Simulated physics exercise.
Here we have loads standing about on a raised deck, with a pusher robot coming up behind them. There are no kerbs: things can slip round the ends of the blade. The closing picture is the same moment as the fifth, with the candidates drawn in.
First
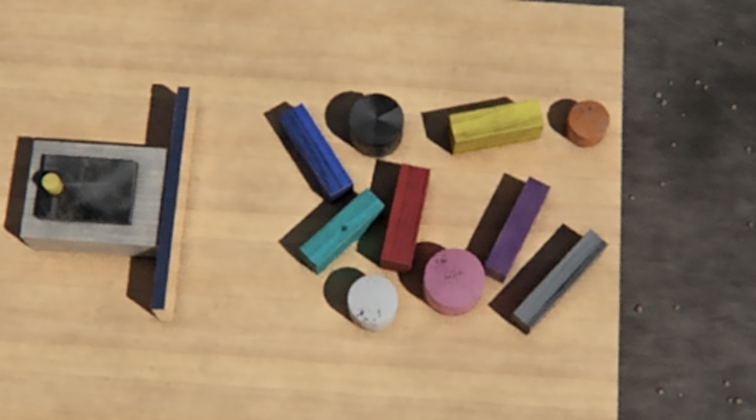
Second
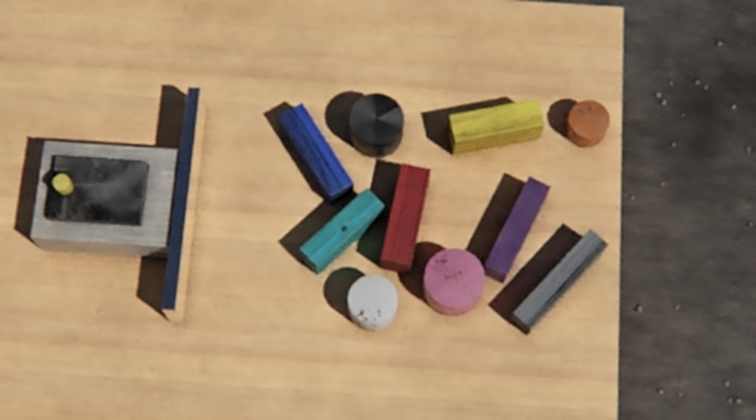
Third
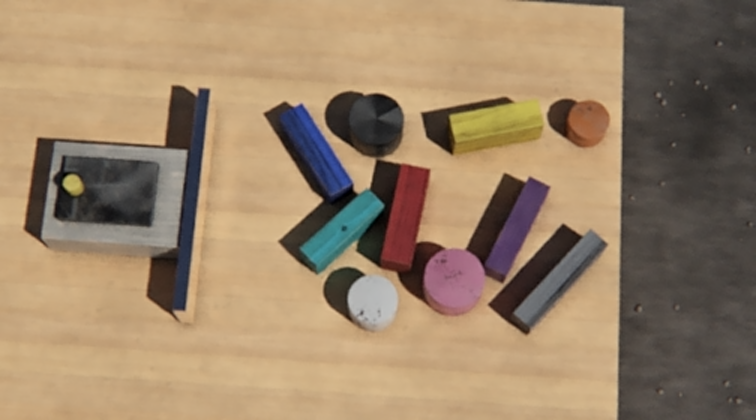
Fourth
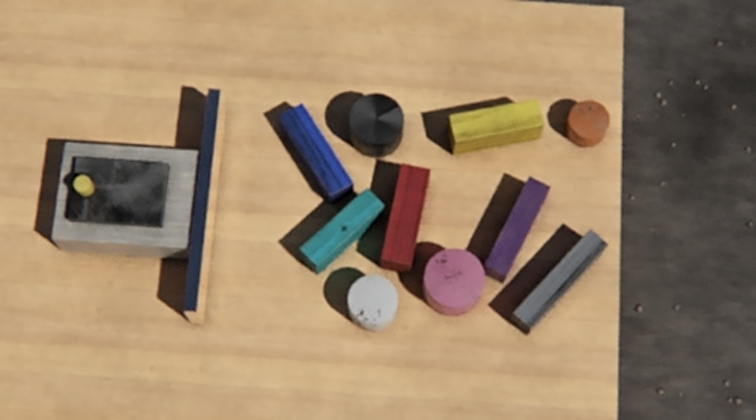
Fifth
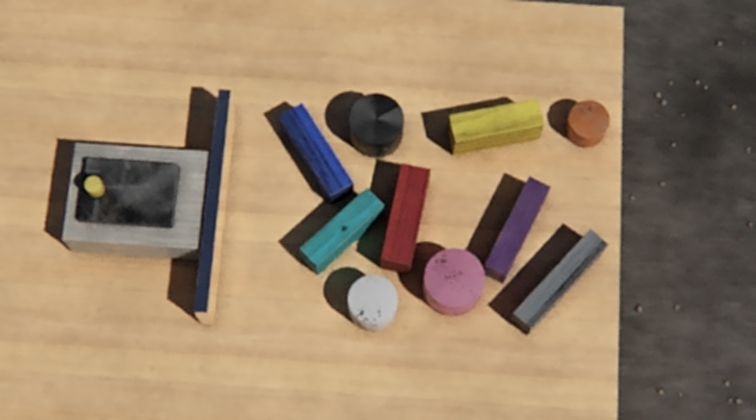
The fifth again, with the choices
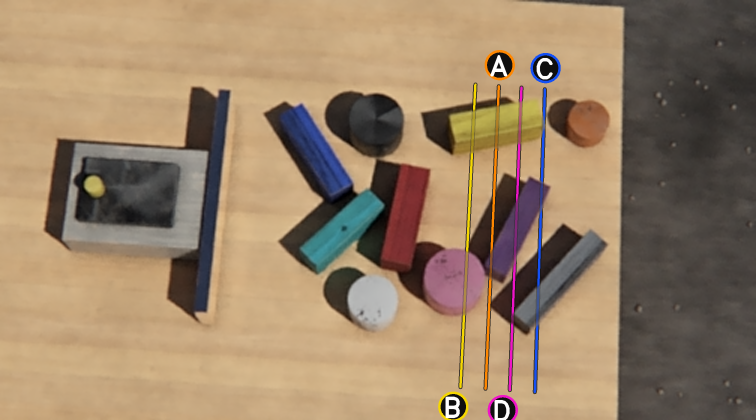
On a wooden deck, a grey pusher robot moves slowly right toward motionless coloured blocks.
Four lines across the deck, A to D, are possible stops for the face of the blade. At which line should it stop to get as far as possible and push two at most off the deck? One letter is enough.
At A, and not beyond.
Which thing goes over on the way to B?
The orange canister goes over.
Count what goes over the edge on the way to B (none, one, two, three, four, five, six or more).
By then, one.
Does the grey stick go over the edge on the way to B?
No.
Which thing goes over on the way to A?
The orange canister goes over.
On the marked copy, A at (492, 232); B at (468, 231); C at (540, 235); D at (516, 234).
Following A. Soon after the start, robot (237, 200); black canister (383, 127); blue stick (340, 158).
Later, robot (338, 206); orange canister (616, 124); yellow stick (552, 127).
In the end, robot (414, 211); orange canister over the edge; yellow stick (626, 129); one fallen.
As for the rest, B is within the limit but short; C drops four; D drops three.
